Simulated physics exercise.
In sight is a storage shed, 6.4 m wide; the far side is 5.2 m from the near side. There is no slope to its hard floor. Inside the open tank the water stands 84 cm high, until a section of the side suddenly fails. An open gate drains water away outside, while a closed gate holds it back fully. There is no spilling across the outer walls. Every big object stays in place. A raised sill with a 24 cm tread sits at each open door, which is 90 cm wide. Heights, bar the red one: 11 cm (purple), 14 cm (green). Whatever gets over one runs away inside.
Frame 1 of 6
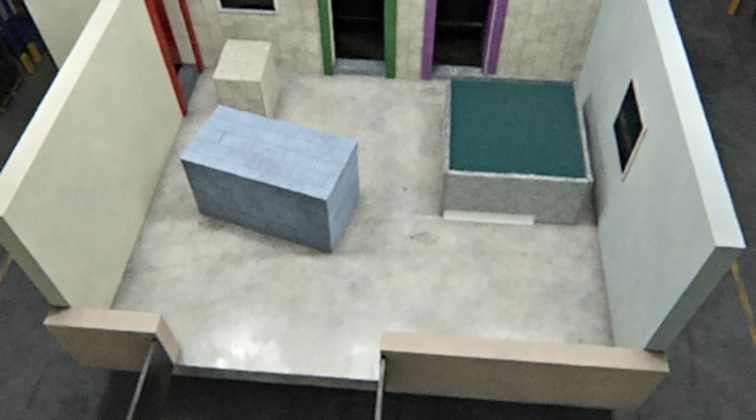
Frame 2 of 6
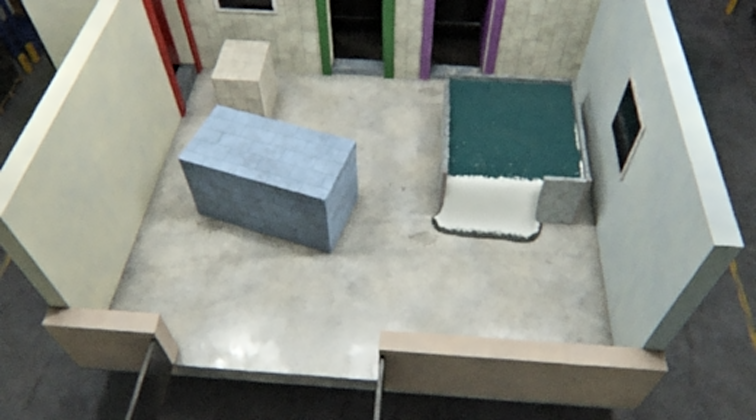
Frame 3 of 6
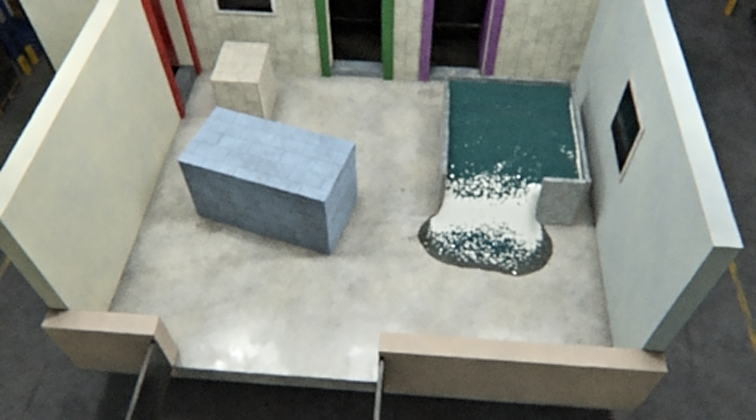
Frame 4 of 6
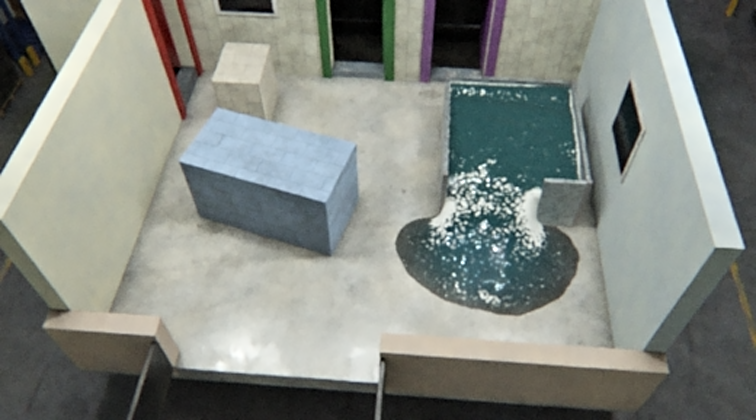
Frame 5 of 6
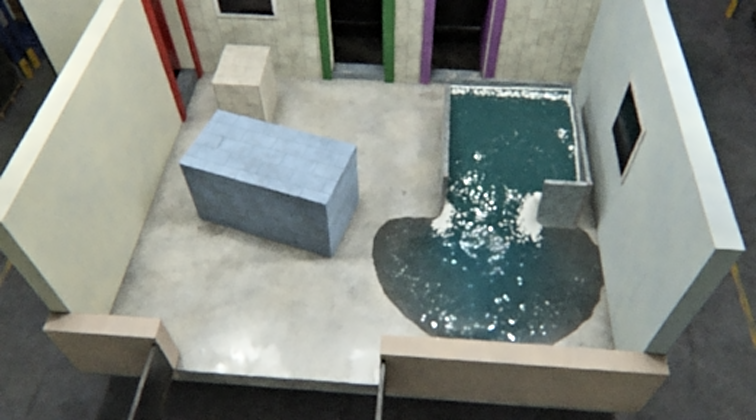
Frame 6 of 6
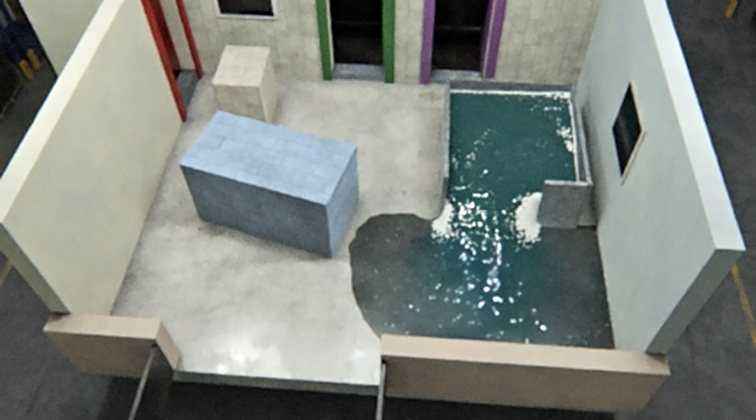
The video shows a roofless storage shed with a blue block and an open tank of dark green water; the tank's front opens, and water pours out, foaming and spreading across the pale floor toward the near wall.
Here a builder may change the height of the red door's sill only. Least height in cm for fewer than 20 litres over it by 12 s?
Roughly 9 cm.
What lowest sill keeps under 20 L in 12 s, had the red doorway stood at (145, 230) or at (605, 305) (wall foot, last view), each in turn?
Minimums: Roughly 11.0 cm and 20 cm.
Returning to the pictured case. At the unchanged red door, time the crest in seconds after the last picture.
That happens close to 7.5 s on the clock.
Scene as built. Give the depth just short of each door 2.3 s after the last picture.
In cm - purple: 0, green: 0, red: 0.
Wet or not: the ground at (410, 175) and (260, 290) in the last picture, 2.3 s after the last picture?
Point 1: Unreached by liquid; point 2: Soaking.
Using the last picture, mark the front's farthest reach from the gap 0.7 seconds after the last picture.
Front tip: Approx. (270, 358) px.
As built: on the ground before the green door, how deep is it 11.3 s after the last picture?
Lab note: Depth approx. 6.5 cm.
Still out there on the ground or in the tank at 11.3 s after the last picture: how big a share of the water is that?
Around 66 in a hundred parts remain.
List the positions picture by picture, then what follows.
The first picture shows the open tank at (514, 127) is whole and still, 84 cm deep; the red door at (178, 43) is dry.
In the second picture, water pours out at (490, 201) and has run 0.4 m, to (513, 237); about 9 cm deep outside, 84 cm at the back.
In the third picture, the front is at (492, 266), 0.8 m from the gap at (489, 205); 1.1 m2 of floor is wet, 84 cm left at the back.
In the fourth picture, the front is at (489, 306), 1.4 m from the gap at (490, 207); 2.6 m2 of floor is wet, 80 cm left at the back.
In the fifth picture, water pours out at (490, 209) and has run 2.1 m, to a hidden place; about 7 cm deep outside, 72 cm at the back.
In the sixth picture, the front is at a hidden place, 2.3 m from the gap at (490, 210); 6.4 m2 of floor is wet, 73 cm left at the back; 4.2 m in a straight line remain to the red door at (177, 49).
Then, 0.7 s after the last picture water covers 30 % of the floor, deepest (52 cm) near (614, 382); it has not reached the red door.
Then, 2.3 s after the last picture water covers 45 % of the floor, deepest (32 cm) near (599, 381); it has not reached the red door.
Then, 11.3 s after the last picture water covers 95 % of the floor, deepest (9 cm) near (401, 195); 8 cm at the red door, 0 litres in over its 23 cm sill.
At the red door as built, the water peaked near 14 cm, 7.7 s after the last picture.
Run again over the same 12 s with other heights there, 29 litres in over 8 cm, 5 litres over 11.5 cm. The limit of 20 litres is kept from about 9 cm up.
